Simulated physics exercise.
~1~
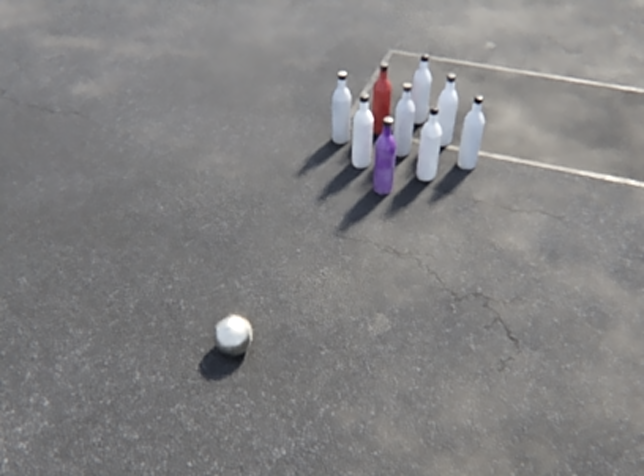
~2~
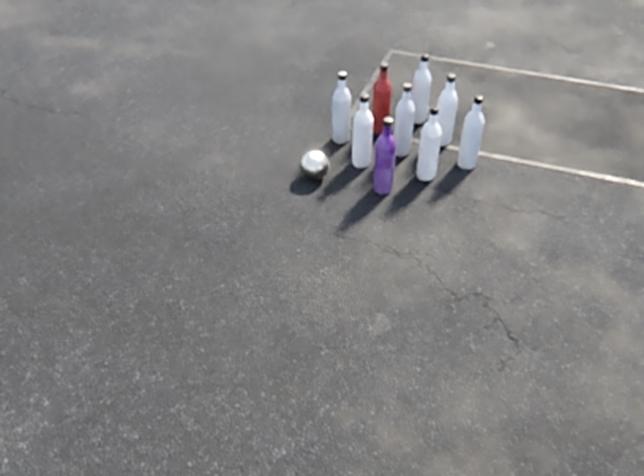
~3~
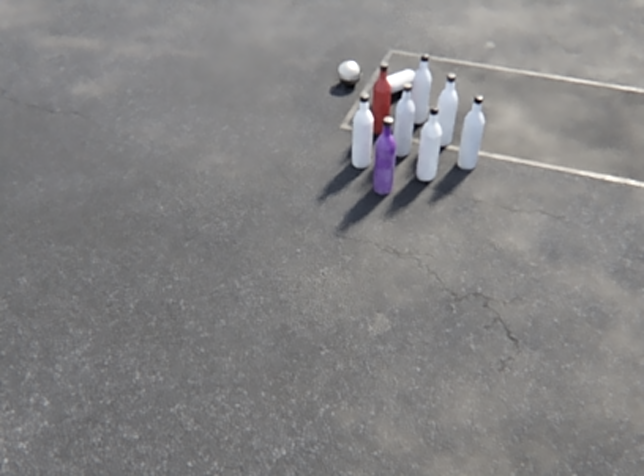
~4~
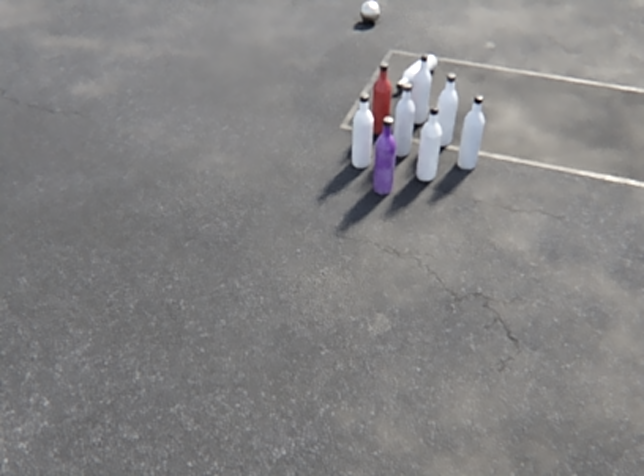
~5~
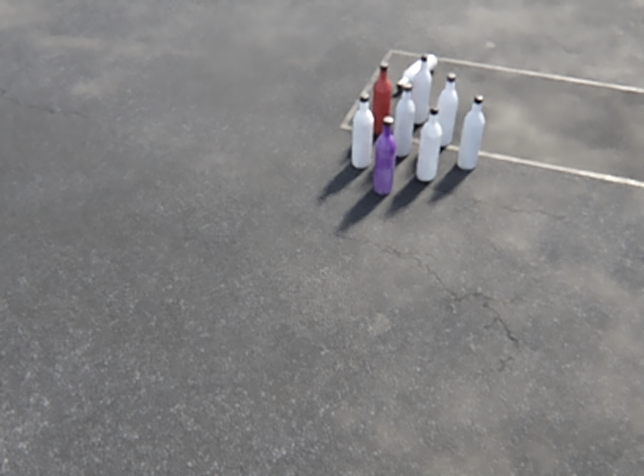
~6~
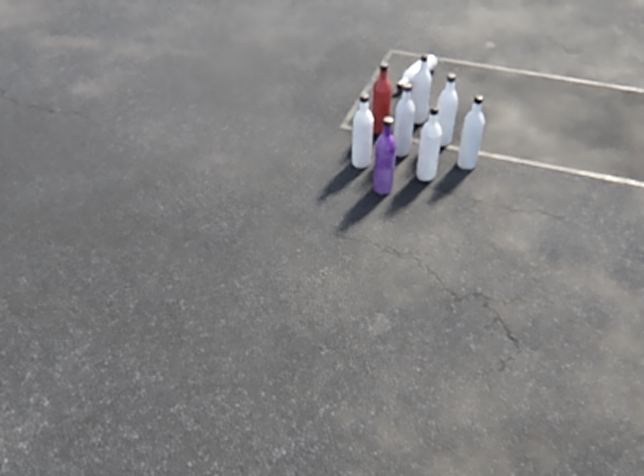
Capped bottles stand grouped as a steel ball rolls up, topples one white bottle and leaves.
